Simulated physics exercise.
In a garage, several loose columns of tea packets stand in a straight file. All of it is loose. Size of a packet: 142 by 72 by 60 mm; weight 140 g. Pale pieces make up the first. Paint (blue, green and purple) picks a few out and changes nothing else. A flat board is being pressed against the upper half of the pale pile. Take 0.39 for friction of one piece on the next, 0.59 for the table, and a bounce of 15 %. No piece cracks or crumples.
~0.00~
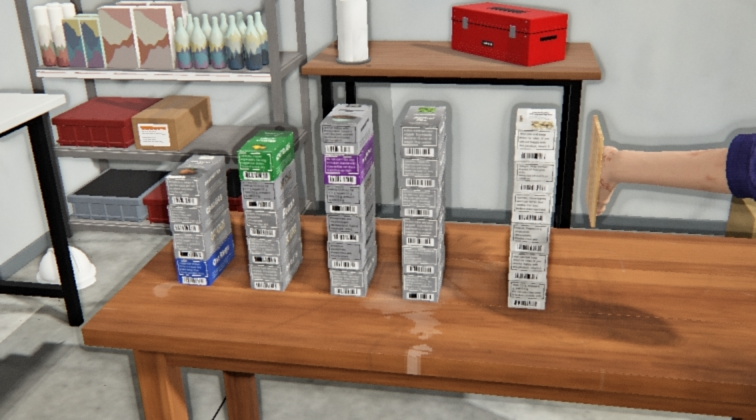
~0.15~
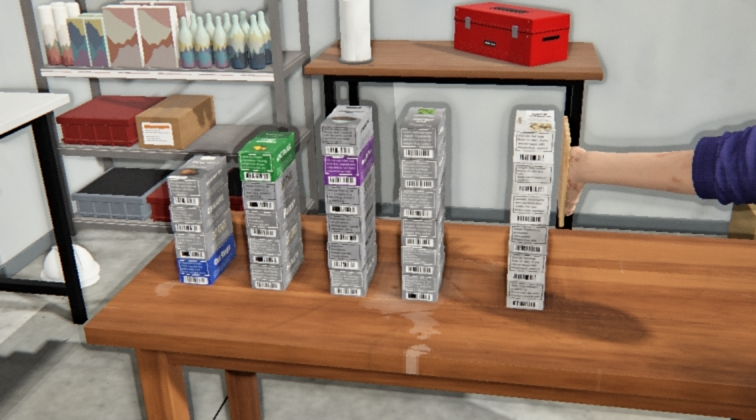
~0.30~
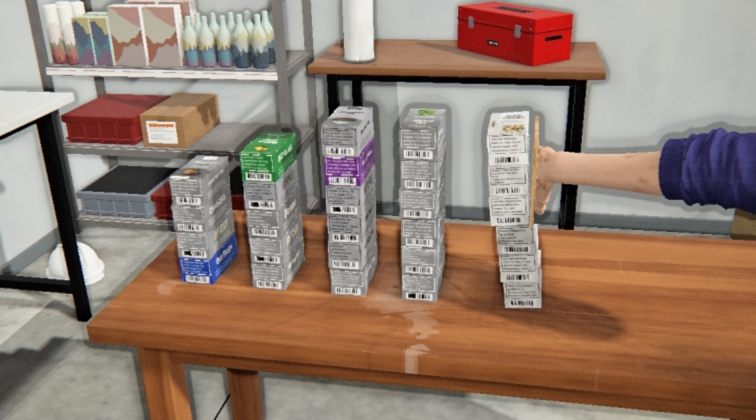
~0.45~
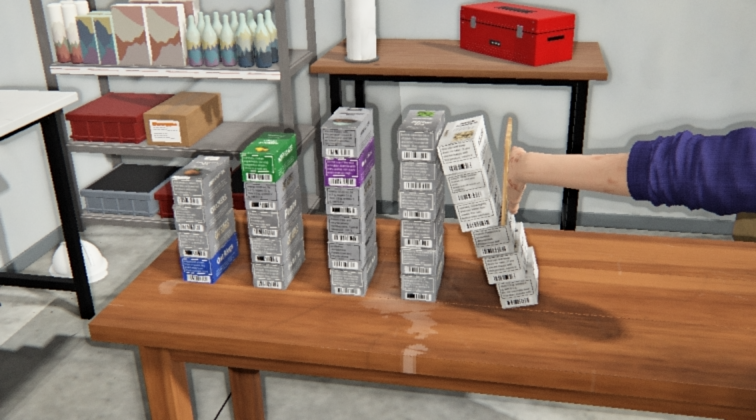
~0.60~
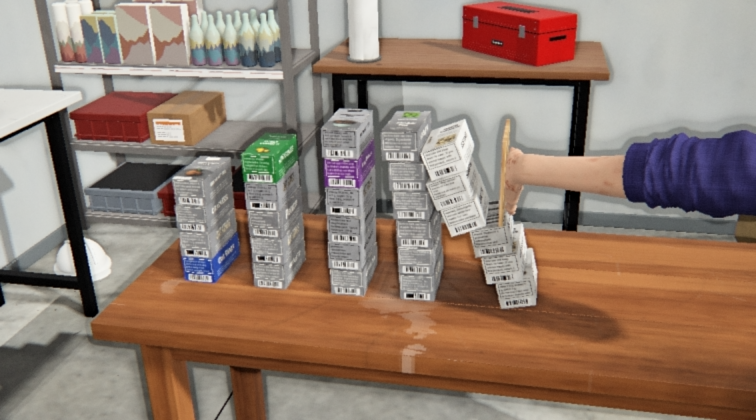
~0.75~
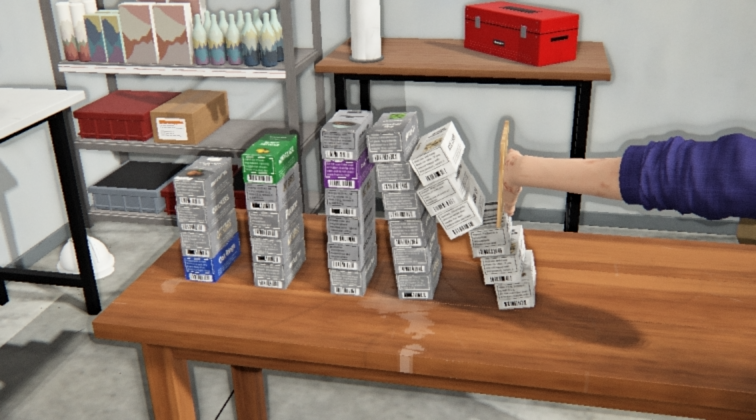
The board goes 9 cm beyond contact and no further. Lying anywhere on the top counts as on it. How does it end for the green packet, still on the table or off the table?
In the end the green packet falls off.
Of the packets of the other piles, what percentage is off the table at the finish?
Near 35 per cent.
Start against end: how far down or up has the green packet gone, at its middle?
It ends some 98 cm lower.
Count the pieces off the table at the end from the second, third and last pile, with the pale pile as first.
Pieces: Second 0, third 1, last 3.
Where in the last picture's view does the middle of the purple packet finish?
Around (213, 227).
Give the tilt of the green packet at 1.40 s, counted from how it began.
Roughly 20°.
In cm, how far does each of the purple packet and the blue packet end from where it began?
Moved: Purple 36, blue 4.
Around 1.10 s, 3 of the pale pile down; none of the 21 other packets off the table, 12 disturbed; green packet unmoved; purple packet tipped 10°.
Around 1.40 s, 3 of the pale pile down; none of the 21 other packets off the table, 17 disturbed; green packet tipped 19°; purple packet tipped 30°, 30 mm lower.
Around 1.80 s, 3 of the pale pile down; 2 of the 21 other packets off the table; green packet tipped 58°, 16 cm lower; blue packet tipped 39°.
Around 2.36 s, 3 of the pale pile down; 6 of the 21 other packets off the table; green packet upside down; purple packet tipped 43°, 17 cm lower.
Finally (2.7 s), 3 of the pale pile down; 7 of the 21 other packets off the table; green packet on its side; purple packet tipped 43°, 17 cm lower; blue packet tipped 43°. Seen by the last camera, middles, purple packet near (213, 226).
